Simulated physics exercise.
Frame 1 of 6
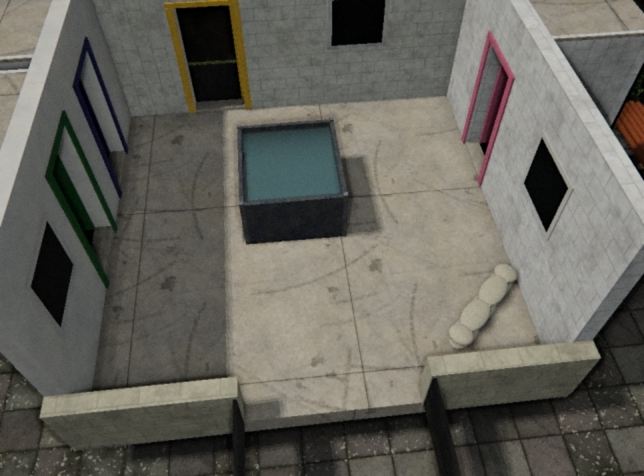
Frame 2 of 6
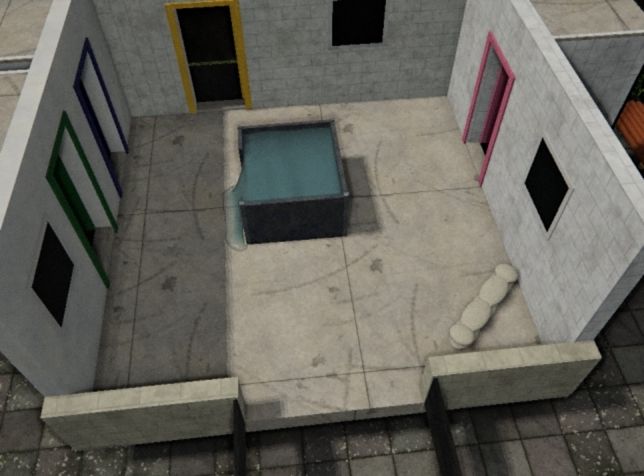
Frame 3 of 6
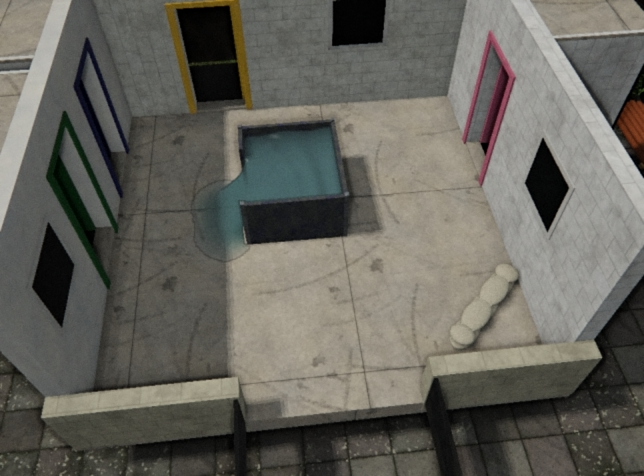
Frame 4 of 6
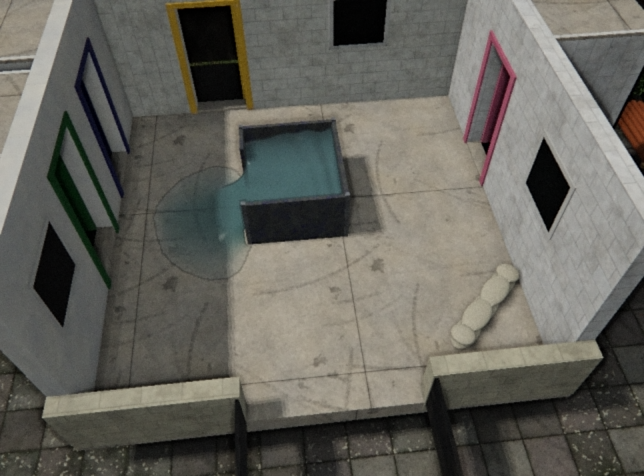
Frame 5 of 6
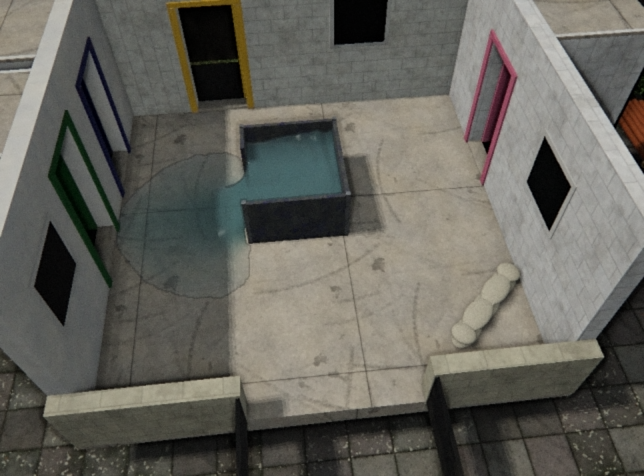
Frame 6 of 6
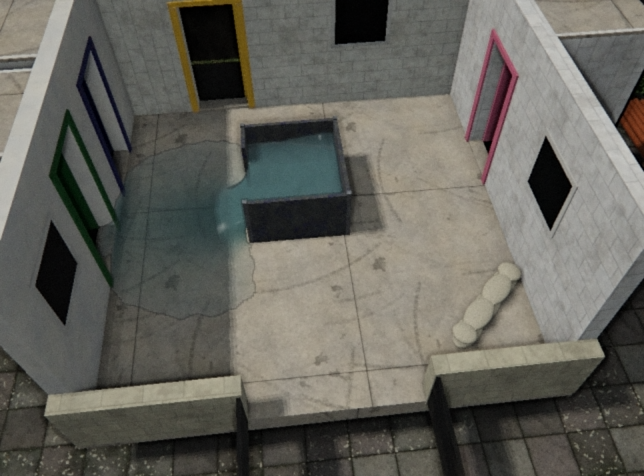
A dark, open tank of blue-green water stands in a pale walled yard, seen from high above and in front by a still camera. Yellow, blue and green door surrounds line the back and left, a pink one stands at right, and a lumpy cream object lies below it. Water bursts through the tank's left side and spreads in a widening sheet across the floor to the left wall.
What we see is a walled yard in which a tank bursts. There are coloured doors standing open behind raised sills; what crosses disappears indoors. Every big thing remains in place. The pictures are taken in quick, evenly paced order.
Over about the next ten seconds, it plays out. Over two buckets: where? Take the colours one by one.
Result: The blue door will top two buckets; the green door will top two buckets; the yellow door will not top two buckets; the pink door will top two buckets.
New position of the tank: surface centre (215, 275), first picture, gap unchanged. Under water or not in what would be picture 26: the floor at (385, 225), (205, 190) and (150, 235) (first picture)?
In that order: Not reached, reached by the flood, reached by the flood.
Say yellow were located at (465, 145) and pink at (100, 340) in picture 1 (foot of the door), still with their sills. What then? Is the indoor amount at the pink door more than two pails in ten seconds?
Note: Pink beats the limit.
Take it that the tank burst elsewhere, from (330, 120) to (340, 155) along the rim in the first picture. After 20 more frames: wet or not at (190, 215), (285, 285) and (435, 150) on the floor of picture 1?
Log: Point 1 unreached; point 2 unreached; point 3 inundated.
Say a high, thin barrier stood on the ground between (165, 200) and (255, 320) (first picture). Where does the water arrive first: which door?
That would be the blue door.
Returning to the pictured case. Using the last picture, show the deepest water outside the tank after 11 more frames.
Somewhere near (96, 402).
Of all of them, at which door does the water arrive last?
Result: The pink-painted one.
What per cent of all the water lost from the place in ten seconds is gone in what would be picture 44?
Close to 70 %.
A moment on, water covers 25 % of the floor; the blue door over two buckets in, the green door over two buckets in, the yellow door not reached, the pink door not reached.
Next, water covers 30 % of the floor; the blue door over two buckets in, the green door far over two buckets in, the yellow door wet at the sill, nothing in, the pink door not reached.
Then, water covers 55 % of the floor; the blue door far over two buckets in, the green door far over two buckets in, the yellow door under two buckets in, the pink door not reached.
Later, water covers 90 % of the floor; the blue door far over two buckets in, the green door far over two buckets in, the yellow door under two buckets in, the pink door under two buckets in.
In the end, water covers 95 % of the floor; the blue door far over two buckets in, the green door far over two buckets in, the yellow door under two buckets in, the pink door over two buckets in.
